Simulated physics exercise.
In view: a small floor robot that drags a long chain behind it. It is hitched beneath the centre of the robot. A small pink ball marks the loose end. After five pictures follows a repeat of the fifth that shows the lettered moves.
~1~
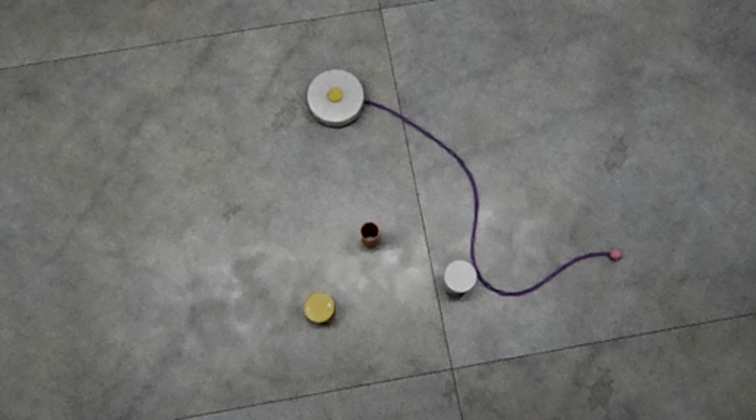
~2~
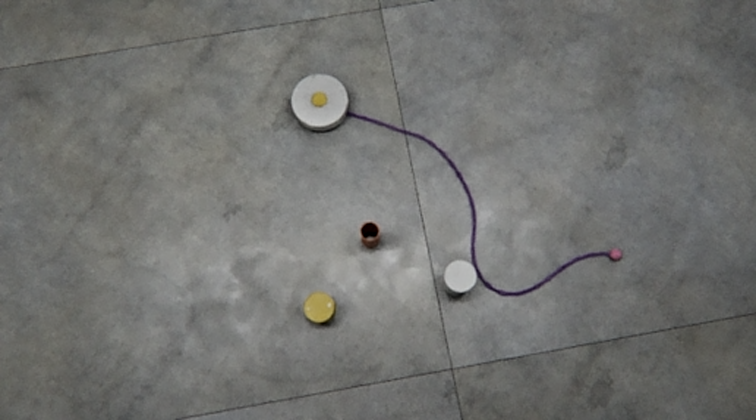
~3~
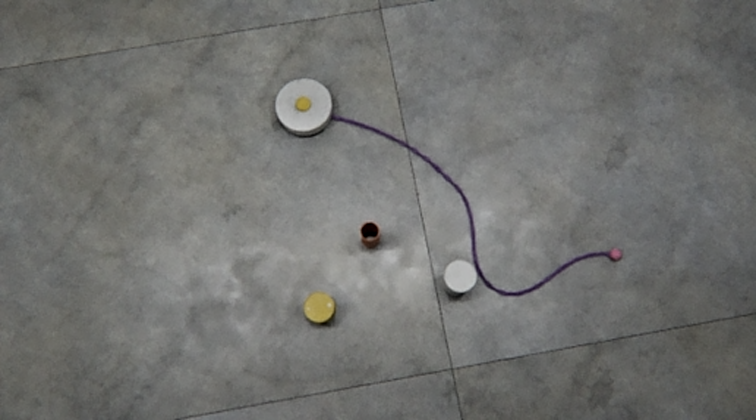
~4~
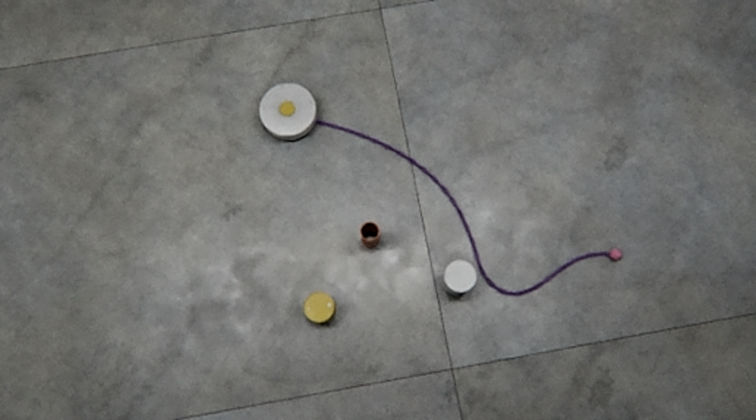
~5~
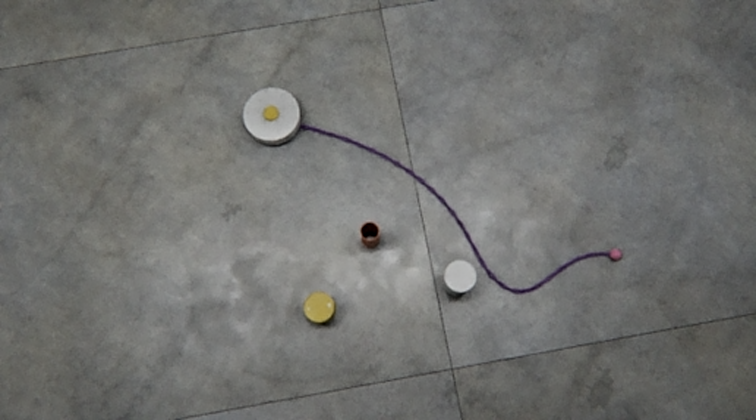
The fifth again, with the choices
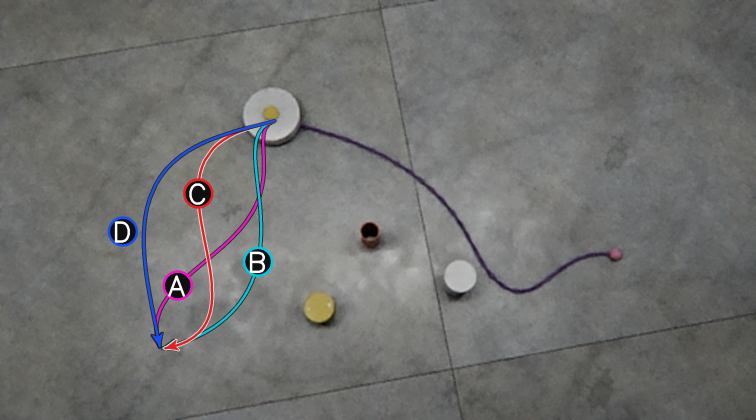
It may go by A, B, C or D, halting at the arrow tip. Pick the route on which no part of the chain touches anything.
D is the clean one.
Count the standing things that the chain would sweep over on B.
In all, three.
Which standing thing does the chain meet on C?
It meets the orange post.
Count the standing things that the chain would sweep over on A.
One.
On the marked copy, A from (275, 121) via (233, 236) to (159, 347); B from (275, 121) via (260, 248) to (163, 348); C from (275, 121) via (201, 221) to (165, 348); D from (275, 121) via (150, 198) to (160, 347).
With D. Early on, robot (169, 160), middle of the chain (378, 196), free end (580, 256).
Further on, robot (142, 269), middle of the chain (347, 200), free end (551, 250).
At the end, robot (156, 349), middle of the chain (338, 219), free end (543, 247); nothing has been touched.
As for the rest, A meets the orange post; B meets the yellow pot, white keg and orange post; C meets the orange post.
